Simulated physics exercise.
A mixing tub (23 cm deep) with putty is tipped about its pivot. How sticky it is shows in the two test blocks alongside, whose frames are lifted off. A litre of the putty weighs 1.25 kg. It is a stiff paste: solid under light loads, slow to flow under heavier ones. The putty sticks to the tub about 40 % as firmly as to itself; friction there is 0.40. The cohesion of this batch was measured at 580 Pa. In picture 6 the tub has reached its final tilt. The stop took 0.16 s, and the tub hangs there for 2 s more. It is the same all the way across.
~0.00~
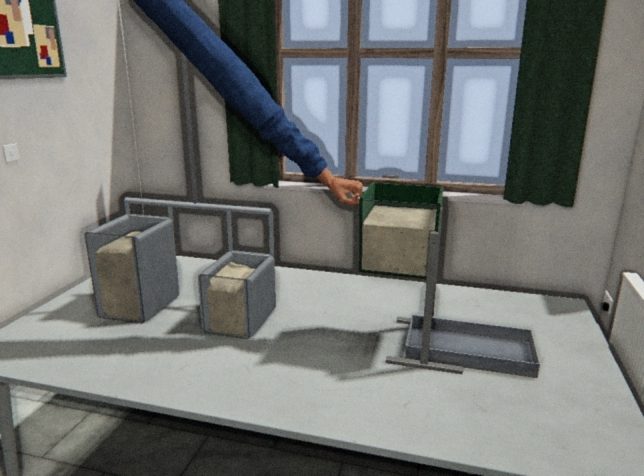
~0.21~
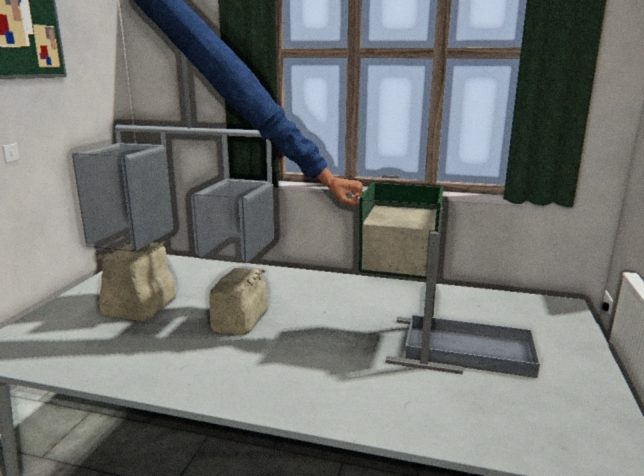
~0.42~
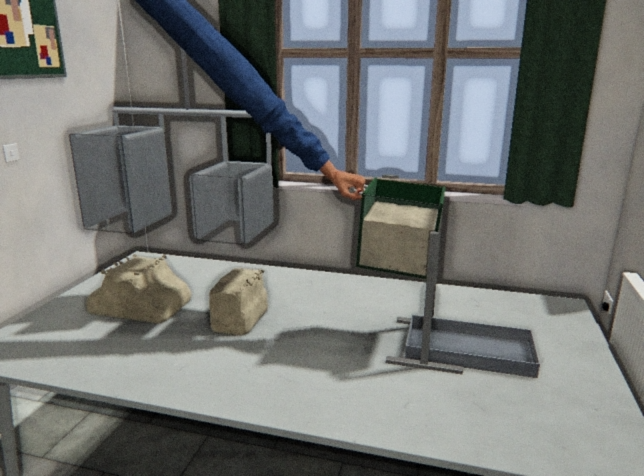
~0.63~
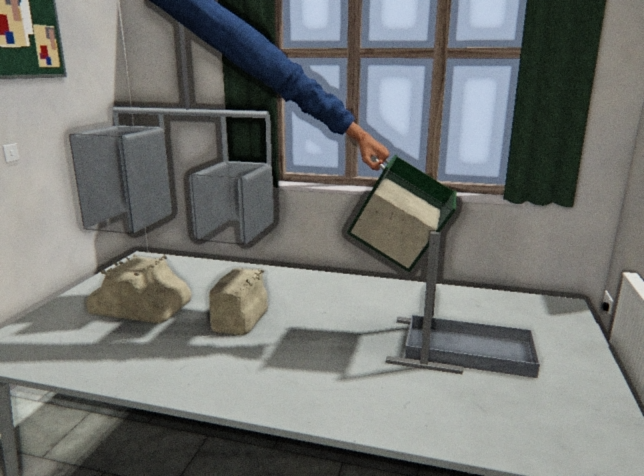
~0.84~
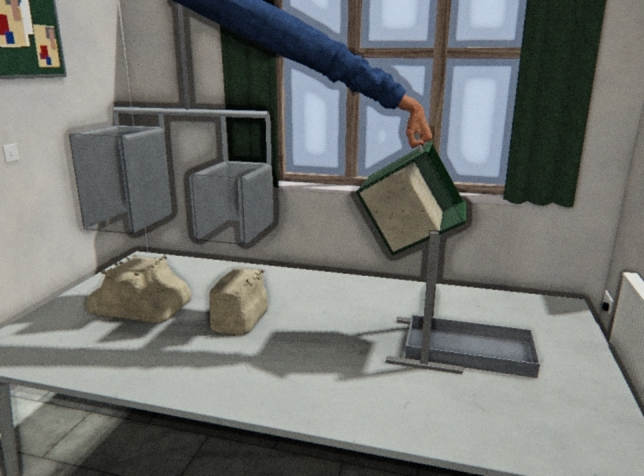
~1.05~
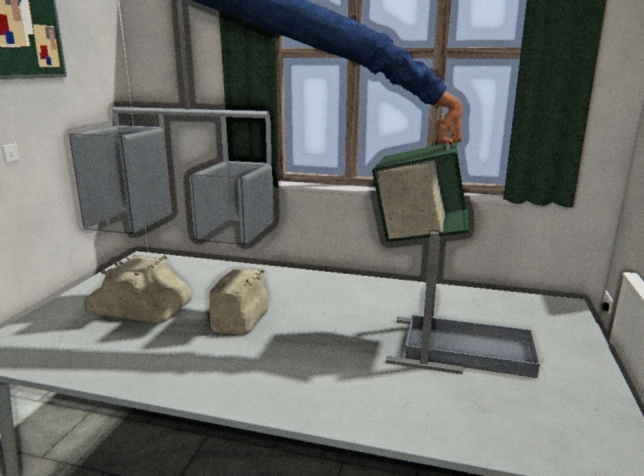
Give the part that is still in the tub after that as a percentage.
Expect roughly 100 %.
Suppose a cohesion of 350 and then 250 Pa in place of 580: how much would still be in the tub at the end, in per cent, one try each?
In that order: 95 %, 75 %.
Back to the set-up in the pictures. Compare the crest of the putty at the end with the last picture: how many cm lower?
Roughly 0 cm.
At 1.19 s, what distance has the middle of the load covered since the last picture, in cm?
About 0 cm.
After 1.19 s, the tub is at 76 degrees and holds 100 %.
After 1.36 s, the tub is at 76 degrees and holds 100 %.
After 1.53 s, the tub is at 76 degrees and holds 100 %.
After 1.70 s, the tub is at 76 degrees and holds 100 %.
After 3.05 s, the tub is at 76 degrees and holds 100 %.
